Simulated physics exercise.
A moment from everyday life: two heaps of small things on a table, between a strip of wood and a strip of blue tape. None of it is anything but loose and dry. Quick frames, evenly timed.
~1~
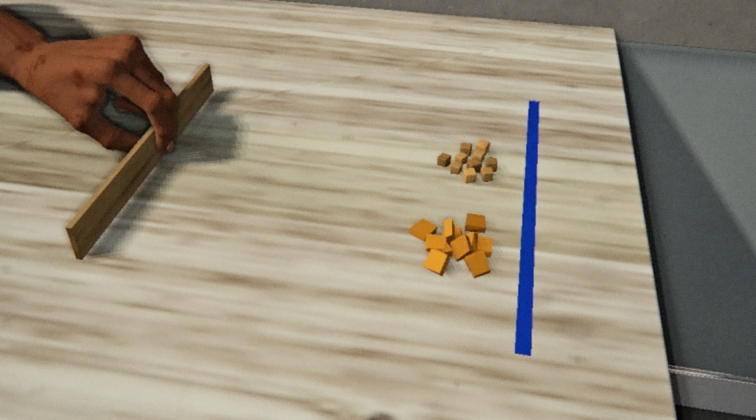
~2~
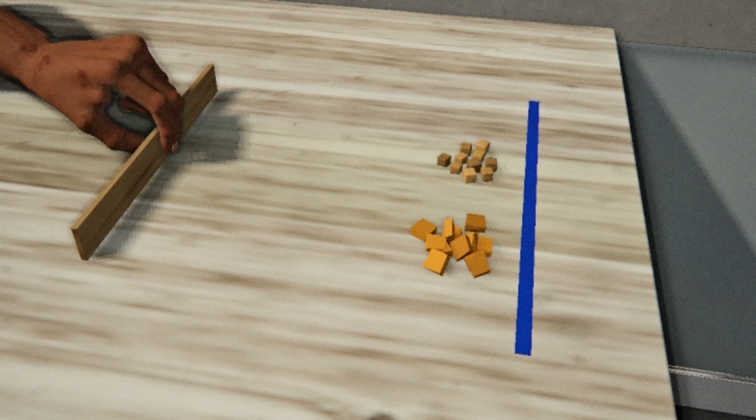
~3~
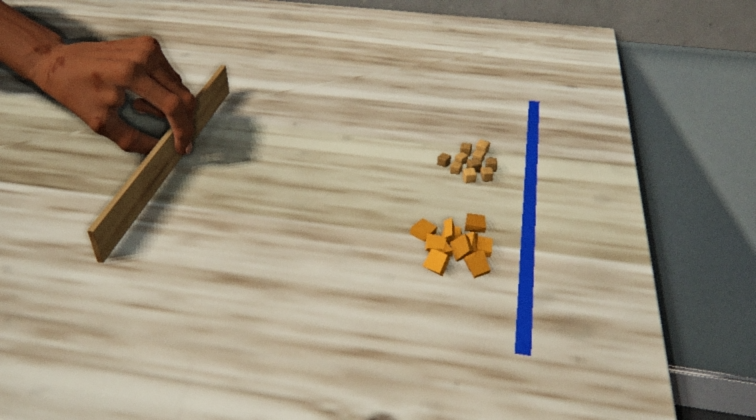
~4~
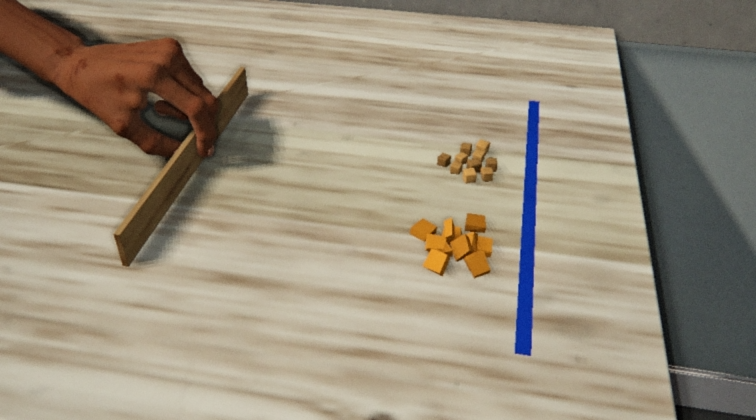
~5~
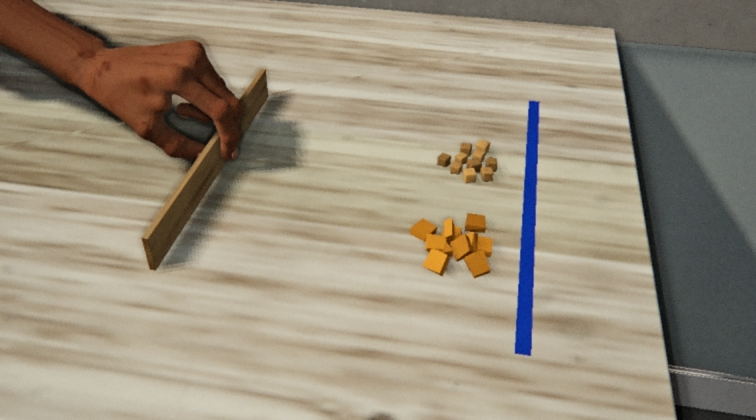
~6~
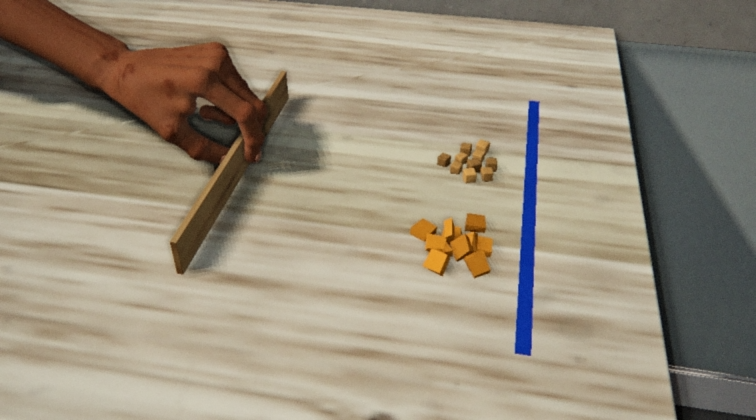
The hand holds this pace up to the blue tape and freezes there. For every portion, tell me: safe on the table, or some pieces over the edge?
In order: Front portion: Fully there, back portion: Fully there.
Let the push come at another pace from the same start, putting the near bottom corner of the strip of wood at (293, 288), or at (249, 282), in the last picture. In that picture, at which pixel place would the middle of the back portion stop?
Around (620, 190), then around (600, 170).
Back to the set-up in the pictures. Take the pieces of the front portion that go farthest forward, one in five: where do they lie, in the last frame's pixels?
About (592, 283).
Then, 0.37 s past the last view, strip of wood still moving, near (394, 160); front portion all on the table, its front near (482, 246); back portion all on the table, its front near (491, 165).
Then, 0.75 s past the last view, strip of wood stopped at the blue tape; front portion all on the table, its front near (594, 261); back portion all on the table, its front near (570, 162).
Then, 1.03 s past the last view, strip of wood stopped at the blue tape; front portion all on the table, its front near (596, 261); back portion all on the table, its front near (574, 180).
Finally, strip of wood stopped at the blue tape; front portion all on the table, its front near (596, 261); back portion all on the table, its front near (574, 180).
